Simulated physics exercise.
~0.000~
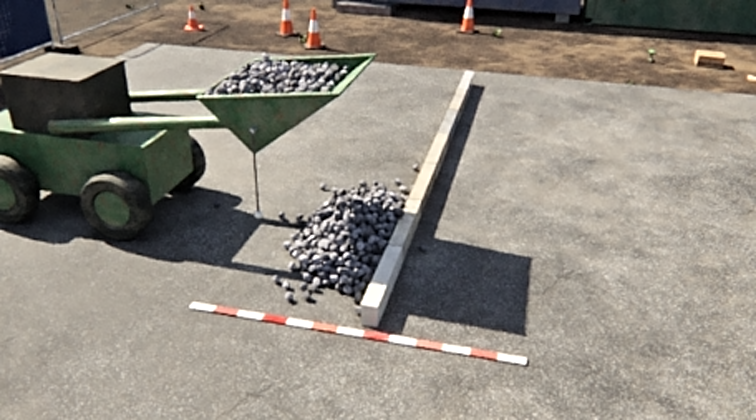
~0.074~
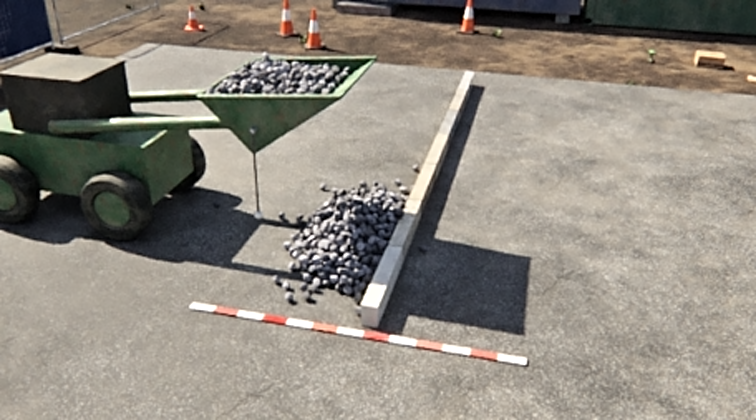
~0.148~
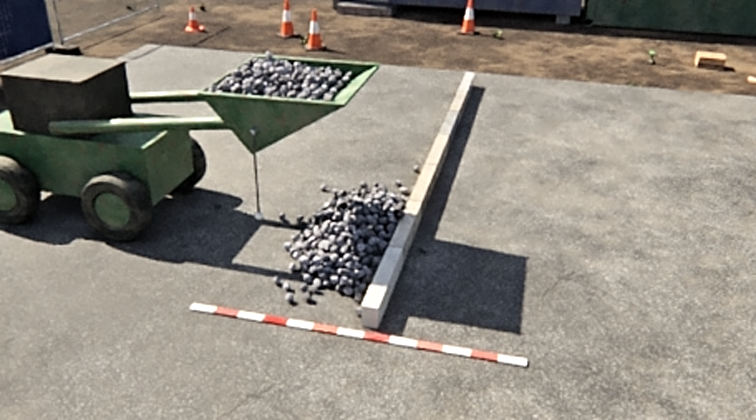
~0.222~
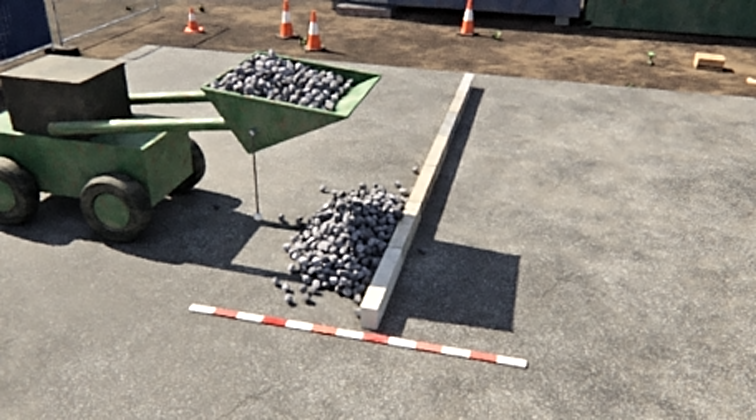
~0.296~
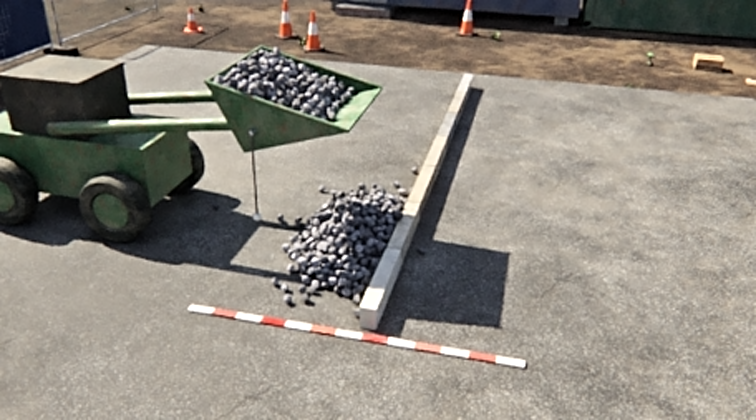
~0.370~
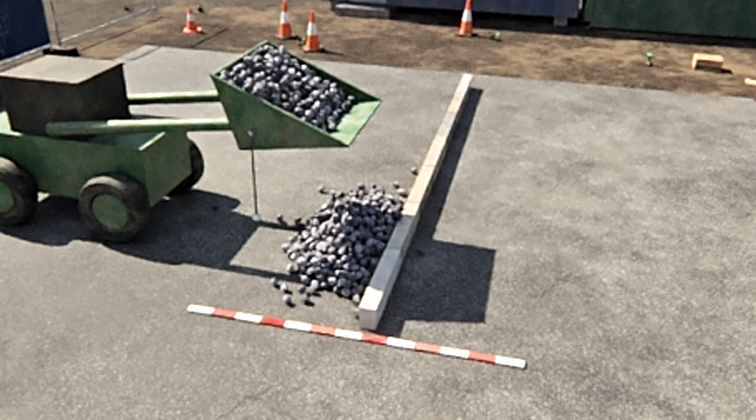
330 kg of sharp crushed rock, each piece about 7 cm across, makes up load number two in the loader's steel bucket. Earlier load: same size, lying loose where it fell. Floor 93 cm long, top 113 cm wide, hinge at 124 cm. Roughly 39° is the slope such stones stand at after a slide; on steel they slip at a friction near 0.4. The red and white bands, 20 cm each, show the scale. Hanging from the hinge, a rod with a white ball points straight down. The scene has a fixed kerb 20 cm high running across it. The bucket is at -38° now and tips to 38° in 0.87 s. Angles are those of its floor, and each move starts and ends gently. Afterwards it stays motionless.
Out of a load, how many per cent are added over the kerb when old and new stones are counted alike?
Around 18 per cent.
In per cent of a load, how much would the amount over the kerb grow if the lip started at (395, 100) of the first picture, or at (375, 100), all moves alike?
First place about 95 %, second about 70 %.
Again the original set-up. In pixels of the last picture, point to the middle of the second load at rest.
Near (377, 220).
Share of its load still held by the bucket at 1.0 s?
Close to 90 in a hundred is still held.
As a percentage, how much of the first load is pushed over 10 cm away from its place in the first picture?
0 %.
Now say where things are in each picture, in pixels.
In the first frame, lip at (340, 94), floor tilted -38°, highest stones at (281, 69). The earlier load is highest near (353, 215), 27 cm above ground level, 100 % on this side of the kerb.
In the second frame, lip at (341, 97), floor tilted -36°, highest stones at (277, 69); the stones move at 0.2 m/s on average.
In the third frame, the bucket is at -32°, its lip at (345, 105); the top of the load is at (265, 66); the stones move at 0.3 m/s on average.
In the fourth frame, the bucket is at -26°, its lip at (347, 117); the top of the load is at (258, 62); the stones move at 0.4 m/s on average.
In the fifth frame, the bucket is at -18°, its lip at (349, 131); the top of the load is at (260, 58); the stones move at 0.5 m/s on average.
In the sixth frame, lip at (348, 146), floor tilted -8°, highest stones at (264, 55); the stones move at 0.5 m/s on average.
After 0.6 s the floor is at 26°; in per cent of one load, 100 in the bucket, 100 on this side of the kerb; the foremost stones are at (395, 237).
After 1.0 s the floor is at 38°; in per cent of one load, 91 in the bucket, 109 on this side of the kerb; the foremost stones are at (395, 237).
After 1.3 s the floor is at 38°; in per cent of one load, 34 in the bucket, 166 on this side of the kerb, 1 over the kerb; the foremost stones are at (413, 222).
After 3.9 s the floor is at 38°; in per cent of one load, 0 in the bucket, 182 on this side of the kerb, 18 over the kerb; the foremost stones are at (501, 267). Net gain over the kerb, 18.
